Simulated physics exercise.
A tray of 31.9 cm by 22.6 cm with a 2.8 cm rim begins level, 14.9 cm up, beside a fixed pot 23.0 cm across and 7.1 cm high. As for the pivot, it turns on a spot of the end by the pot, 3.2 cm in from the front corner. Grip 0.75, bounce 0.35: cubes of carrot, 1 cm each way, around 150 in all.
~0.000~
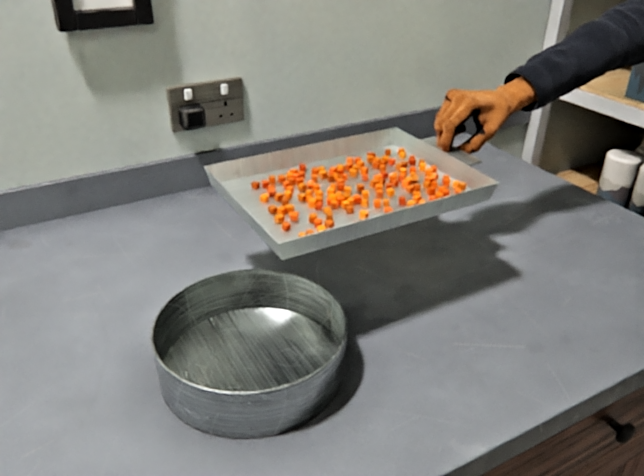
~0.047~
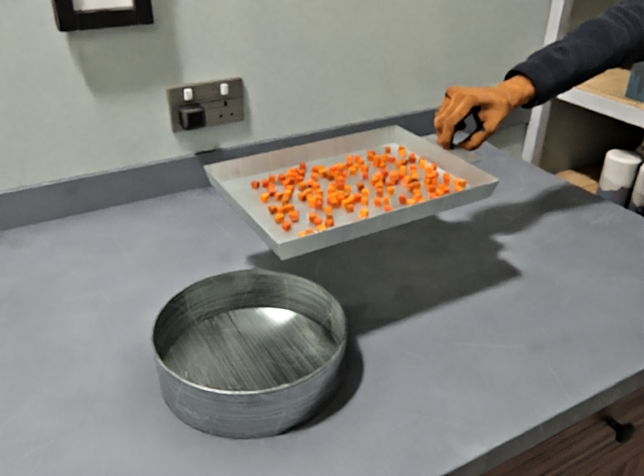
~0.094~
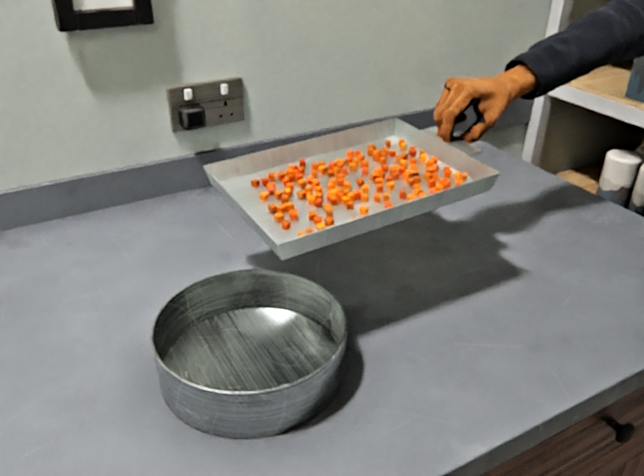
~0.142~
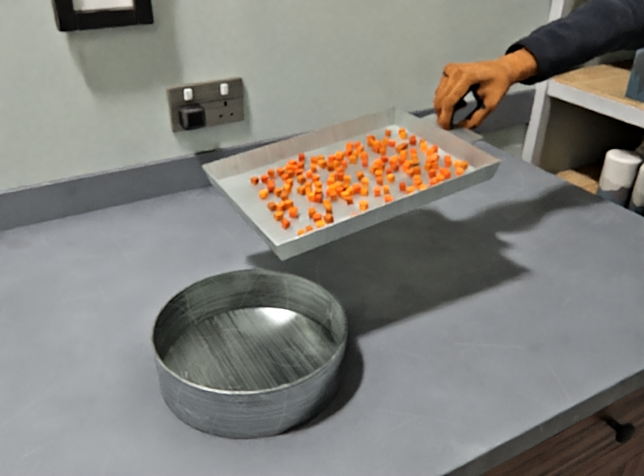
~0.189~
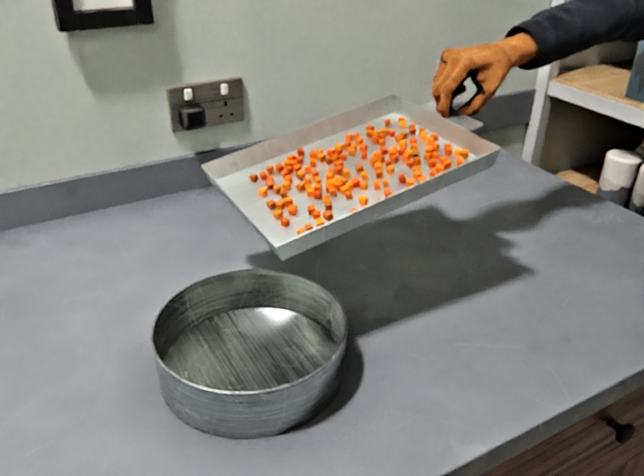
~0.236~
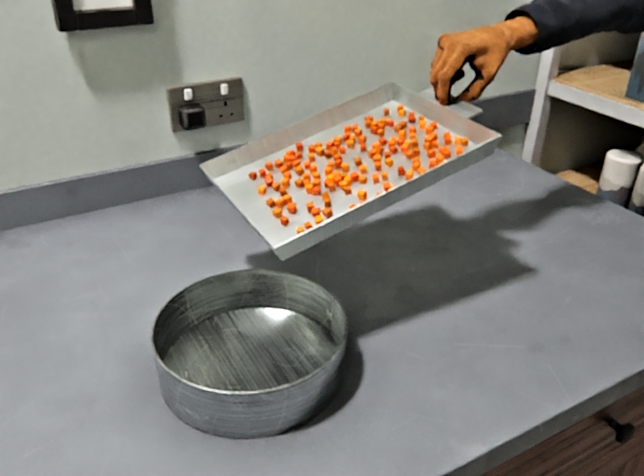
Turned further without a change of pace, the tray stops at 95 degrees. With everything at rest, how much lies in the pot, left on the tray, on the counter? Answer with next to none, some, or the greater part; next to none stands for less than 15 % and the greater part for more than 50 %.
Pot: The greater part; tray: Next to none; counter: Some.
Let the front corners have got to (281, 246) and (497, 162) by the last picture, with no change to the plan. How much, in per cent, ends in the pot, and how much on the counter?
Pot 95 % / counter 5 %.
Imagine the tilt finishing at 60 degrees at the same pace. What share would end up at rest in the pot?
I'd put it at close to 30 per cent.
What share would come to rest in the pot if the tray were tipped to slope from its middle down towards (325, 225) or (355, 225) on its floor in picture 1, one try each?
I'd put it at roughly 100 per cent for the first tilt and roughly 60 per cent for the second.
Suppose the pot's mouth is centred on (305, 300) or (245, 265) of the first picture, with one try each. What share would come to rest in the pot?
In order, about 30 and about 50 per cent.
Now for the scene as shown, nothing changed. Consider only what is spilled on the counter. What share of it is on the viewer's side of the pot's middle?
10 %.
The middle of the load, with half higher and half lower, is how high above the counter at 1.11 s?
Some 16 cm.
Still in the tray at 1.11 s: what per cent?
Some 55 per cent of the load.
After 0.76 s, tilt 52 degrees; the tray holds 100 %, the pot 0 %.
Then, at 1.11 s, tilt 78 degrees; the tray holds 55 %, the pot 25 %.
After 1.55 s, tilt 95 degrees; the tray holds 30 %, the pot 40 %.
At rest (2.9 s), pot 70 %, tray 5 %, counter 25 %.
